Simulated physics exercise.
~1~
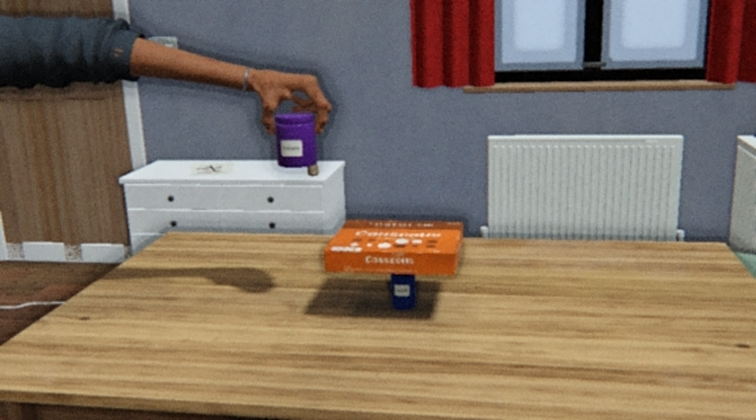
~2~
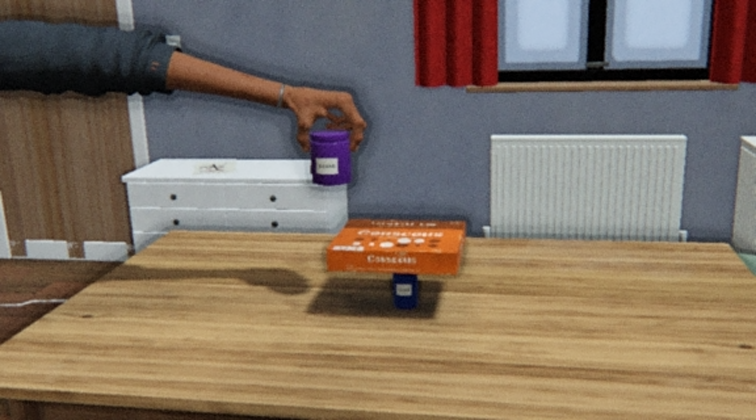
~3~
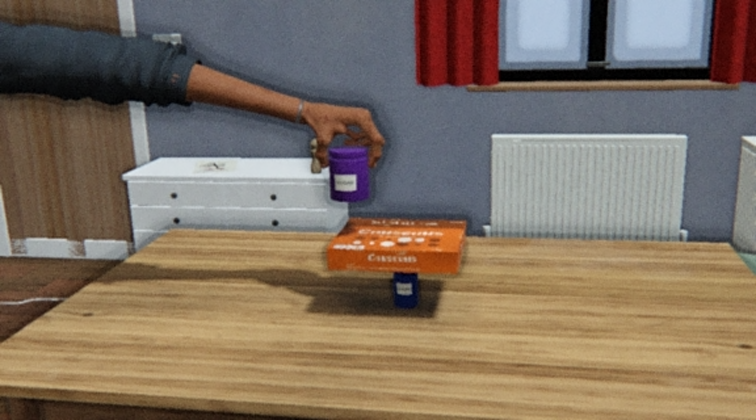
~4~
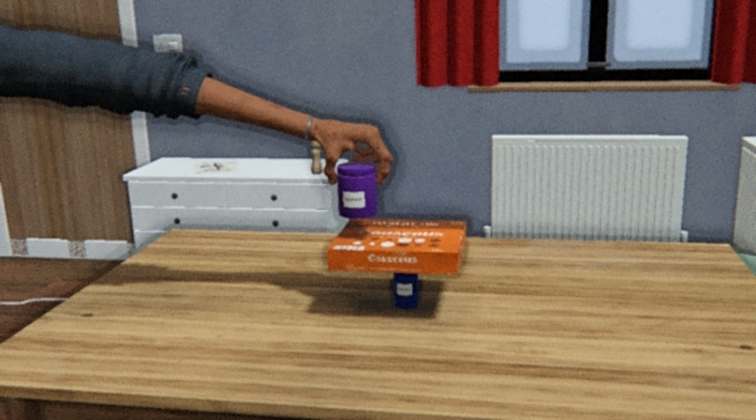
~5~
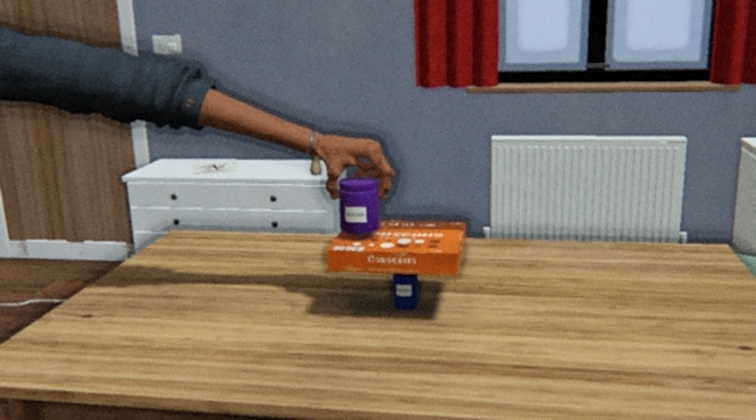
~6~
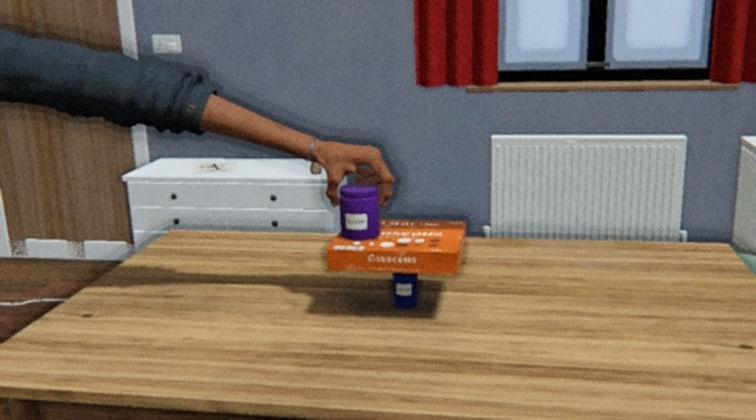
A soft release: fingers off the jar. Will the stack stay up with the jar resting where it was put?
Watch - it doesn't survive it, sadly.
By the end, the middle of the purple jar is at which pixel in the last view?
Around (314, 273).
Then, 0.60 s later than the last frame, purple jar now fallen; orange packet tilted by 70°.
Then, 1.10 s later than the last frame, orange packet now fallen; blue shaker on its side.
When it is over, fallen, orange packet and purple jar; lying over in the stack, blue shaker. End places, in pixels of the last picture, purple jar near (314, 273). The stack gives way.
